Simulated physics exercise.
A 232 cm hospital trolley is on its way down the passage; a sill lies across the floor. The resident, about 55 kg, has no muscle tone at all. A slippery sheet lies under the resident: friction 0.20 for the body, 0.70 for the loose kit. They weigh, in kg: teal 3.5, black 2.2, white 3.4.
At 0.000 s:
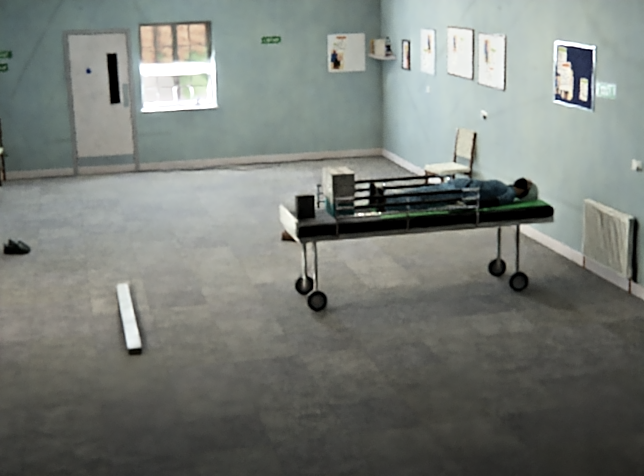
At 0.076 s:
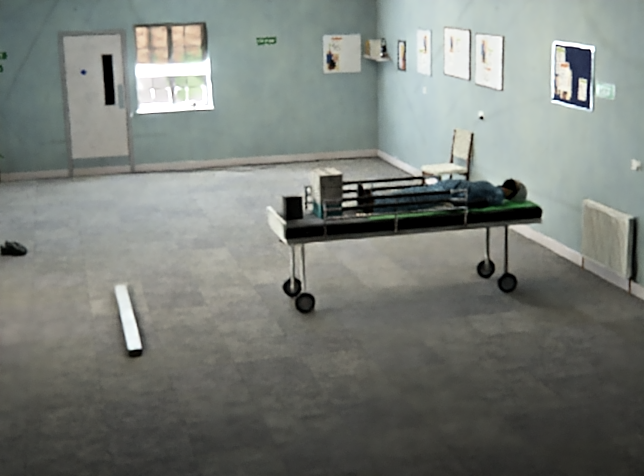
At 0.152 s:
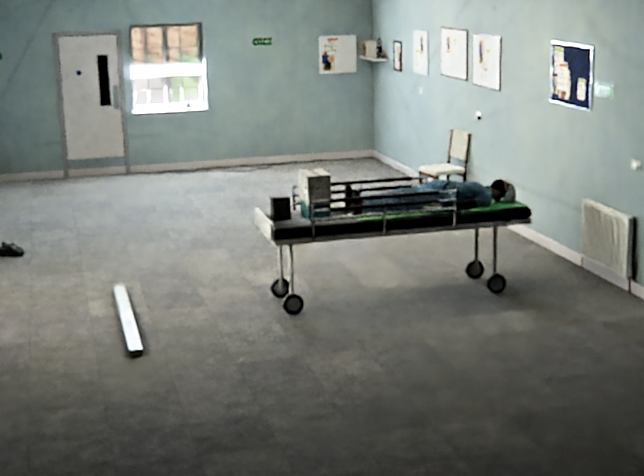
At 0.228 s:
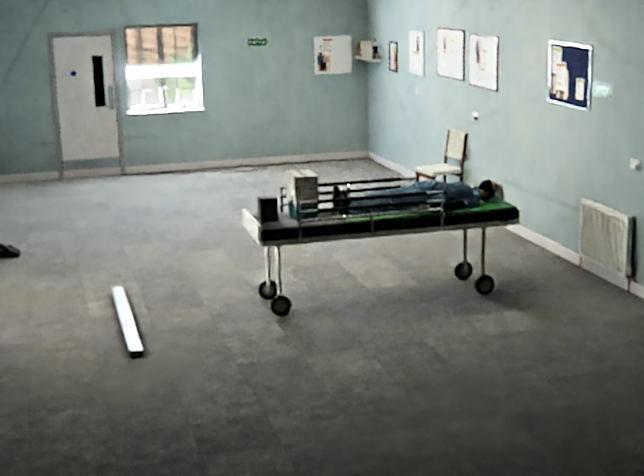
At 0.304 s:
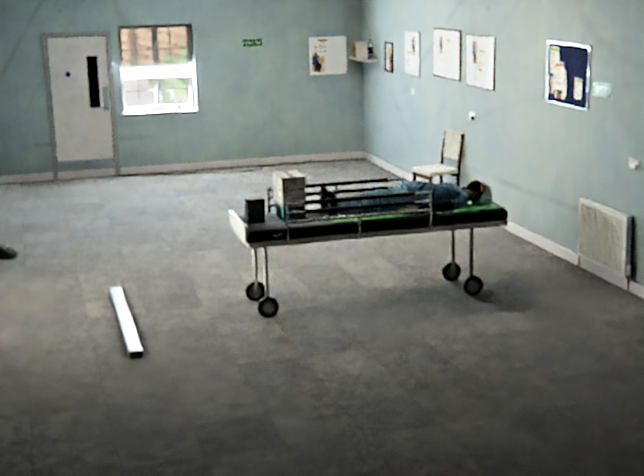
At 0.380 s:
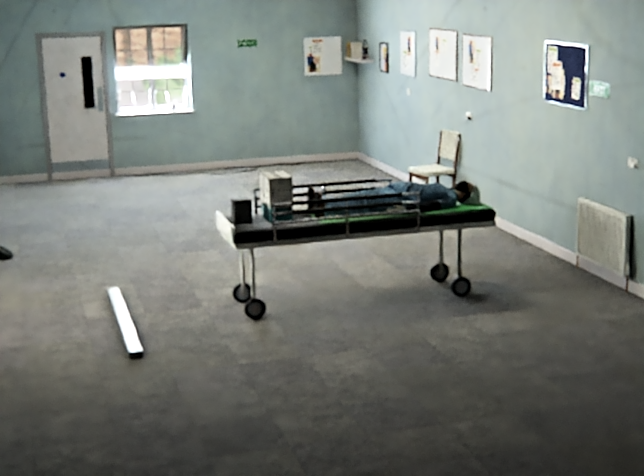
In this clip, a wheeled hospital trolley carrying a motionless person lying down, with a dark item and a pale item at its left end, rolls steadily left across a grey floor, narrowing the gap to a white sill.
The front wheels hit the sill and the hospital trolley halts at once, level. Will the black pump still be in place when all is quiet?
Here the black pump holds on.
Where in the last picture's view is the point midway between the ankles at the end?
At about (168, 222).
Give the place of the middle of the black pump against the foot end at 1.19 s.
About 10 cm short of it.
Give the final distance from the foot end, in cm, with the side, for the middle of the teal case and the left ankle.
Teal case 30 short, left ankle 50 short.
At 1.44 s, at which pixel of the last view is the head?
At about (325, 207).
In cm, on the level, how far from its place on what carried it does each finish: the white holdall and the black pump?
Moved: White holdall 20, black pump 5.
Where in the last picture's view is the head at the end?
Around (325, 207).
It happens at 1.04 s.
After 1.19 s the black pump is 9 cm short of the foot end, tilted 10°, near (122, 219) in the last picture's view.
After 1.44 s the black pump is 10 cm short of the foot end, tilted 0°, near (123, 220) in the last picture's view; the white holdall 29 cm short of the foot end, tilted 0°.
After 1.74 s the black pump is 11 cm short of the foot end, tilted 0°, near (123, 220) in the last picture's view.
Final state at 1.9 s, teal case stays on; black pump stays on; white holdall stays on; left ankle stops short of the foot end.
